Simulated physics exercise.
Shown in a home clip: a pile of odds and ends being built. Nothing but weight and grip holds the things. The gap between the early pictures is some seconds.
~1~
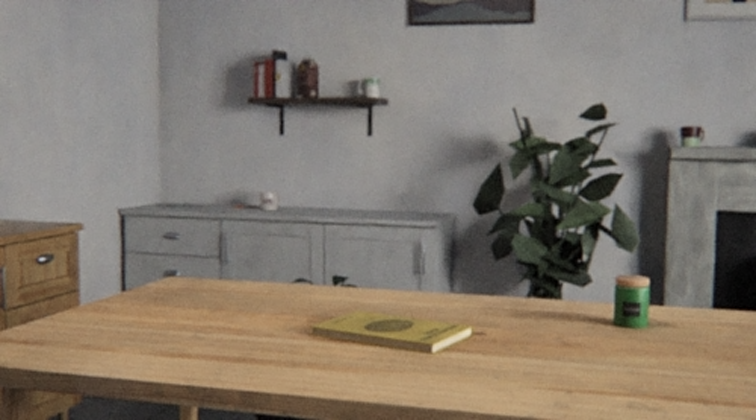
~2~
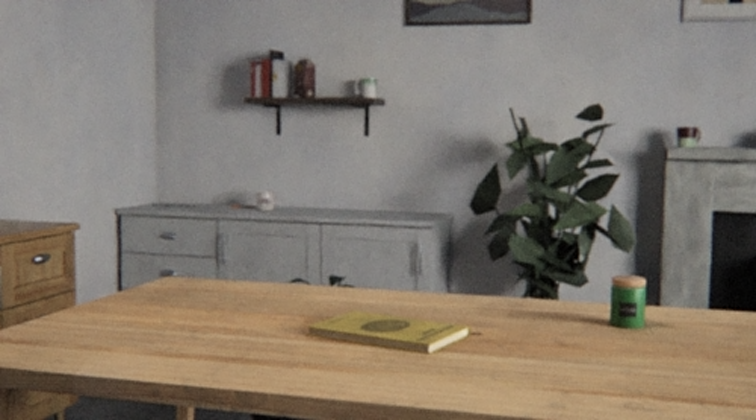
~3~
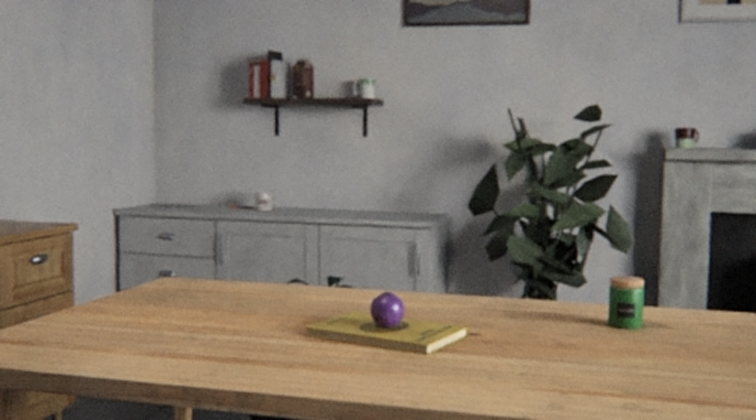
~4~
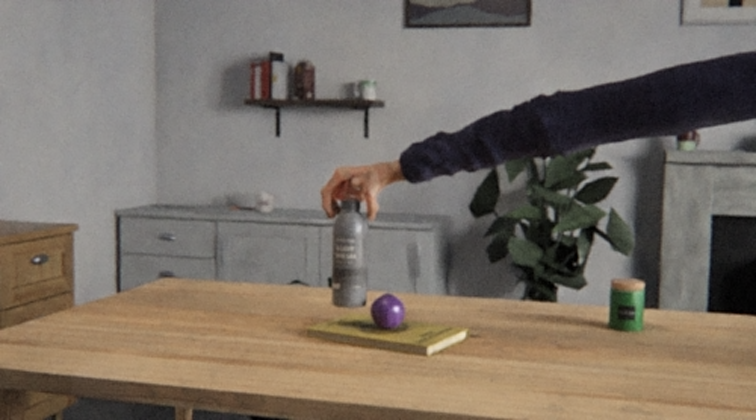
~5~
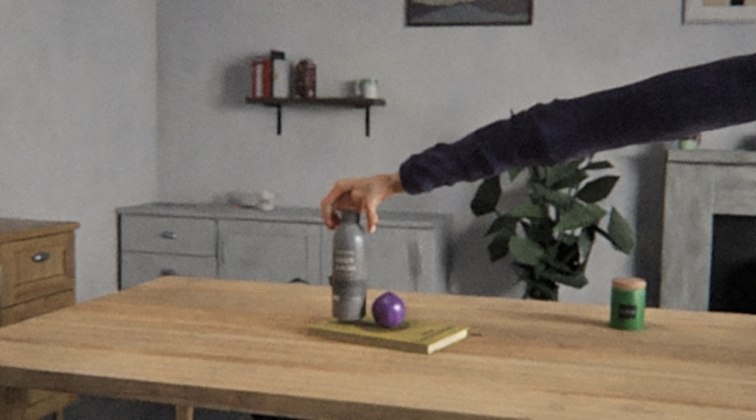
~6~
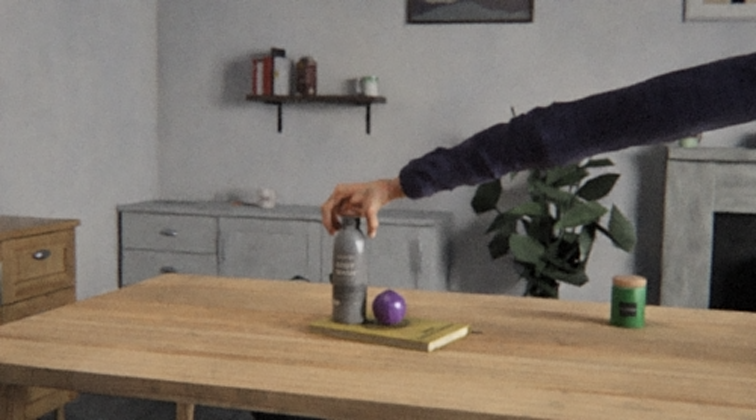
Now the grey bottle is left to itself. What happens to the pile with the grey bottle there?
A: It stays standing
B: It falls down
(A) It stays standing.
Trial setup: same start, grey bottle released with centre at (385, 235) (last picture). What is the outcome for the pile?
The pile tumbles.
Then, 0.20 s on from there, no change.
Then, 0.40 s on from there, grey bottle resting near (350, 269).
In the end, all 4 unmoved. At the end, from the last picture's camera, grey bottle near (350, 269). The pile holds.
